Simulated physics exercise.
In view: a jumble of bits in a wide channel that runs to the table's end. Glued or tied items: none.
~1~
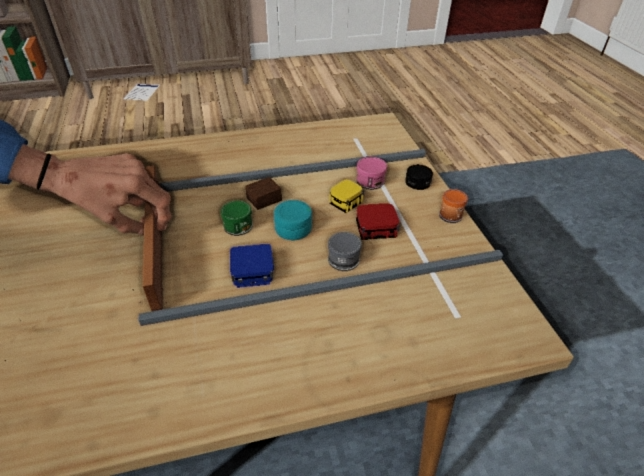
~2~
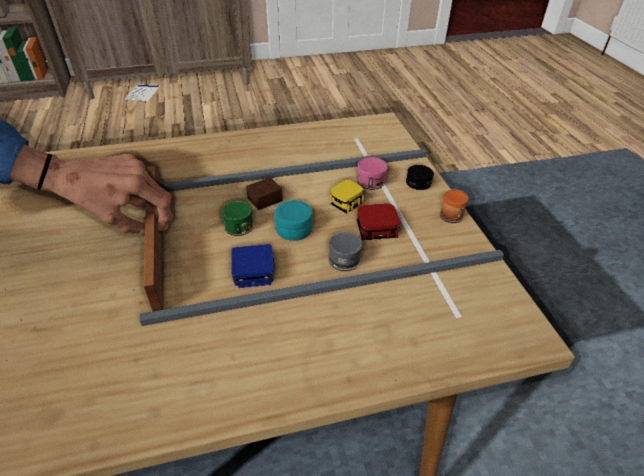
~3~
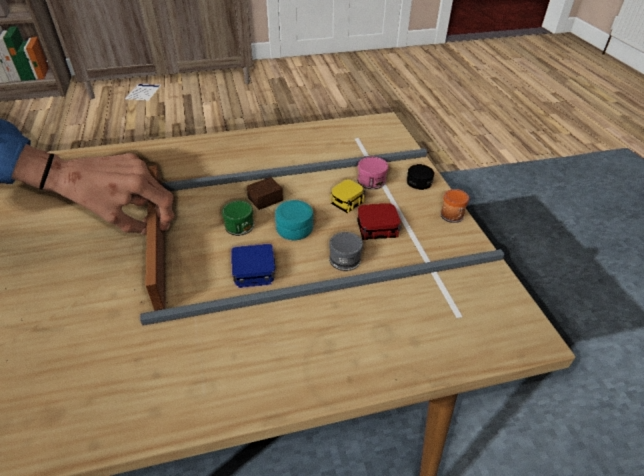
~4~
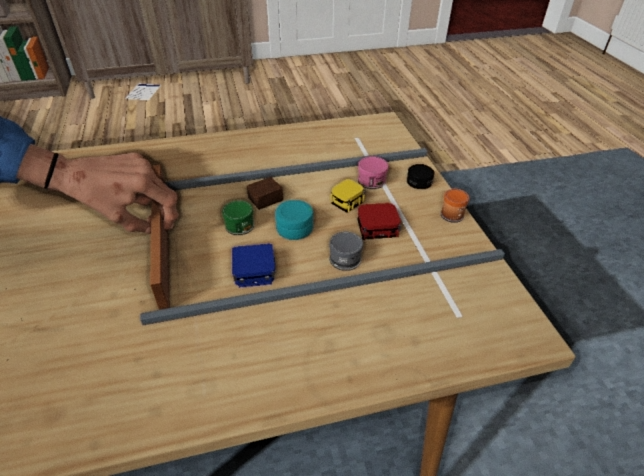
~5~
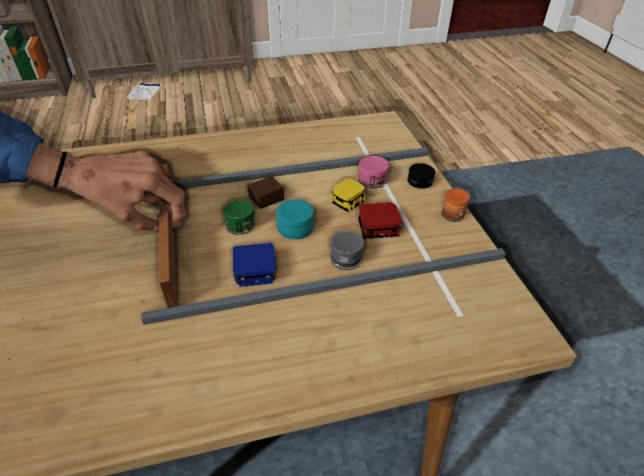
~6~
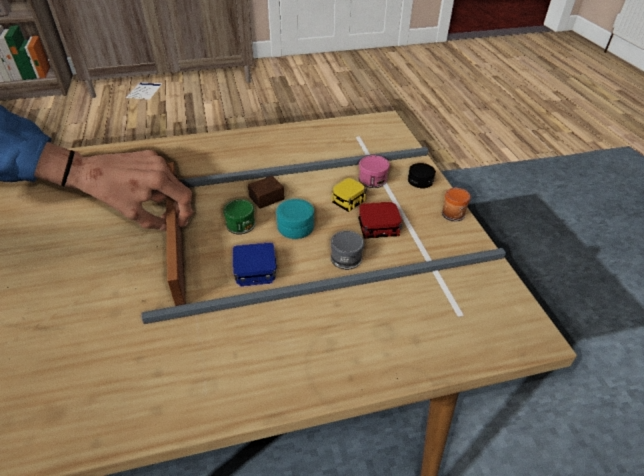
On a wooden table, a hand sliding a brown board slowly rightward between grey rails, the colourful tubs and cases staying still.
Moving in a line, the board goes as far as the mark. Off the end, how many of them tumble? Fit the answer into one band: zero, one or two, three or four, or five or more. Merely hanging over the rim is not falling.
I would say one or two.
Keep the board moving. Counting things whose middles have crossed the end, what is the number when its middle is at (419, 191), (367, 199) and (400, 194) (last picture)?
Going through the three positions, you'd get 4, 0 and 1.
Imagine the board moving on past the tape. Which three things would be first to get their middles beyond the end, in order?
Orange tin, black tub, red case.
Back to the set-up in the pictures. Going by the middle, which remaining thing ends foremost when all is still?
The black tub ends nearest.
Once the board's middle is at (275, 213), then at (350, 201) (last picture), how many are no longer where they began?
First 4 and then 8.
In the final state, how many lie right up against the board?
The figure is 4.
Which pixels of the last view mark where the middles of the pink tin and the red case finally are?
You'll find the pink tin at roughly (417, 161) and the red case at roughly (458, 208).
Soon after, none off yet; orange tin at rest near (456, 205); black tub at rest near (421, 176); pink tin at rest near (374, 172).
Then, none off yet; orange tin at rest near (456, 205); black tub at rest near (421, 176); pink tin moved a little near (385, 167).
By the end, the number that fall off is one or two; fallen, orange tin.
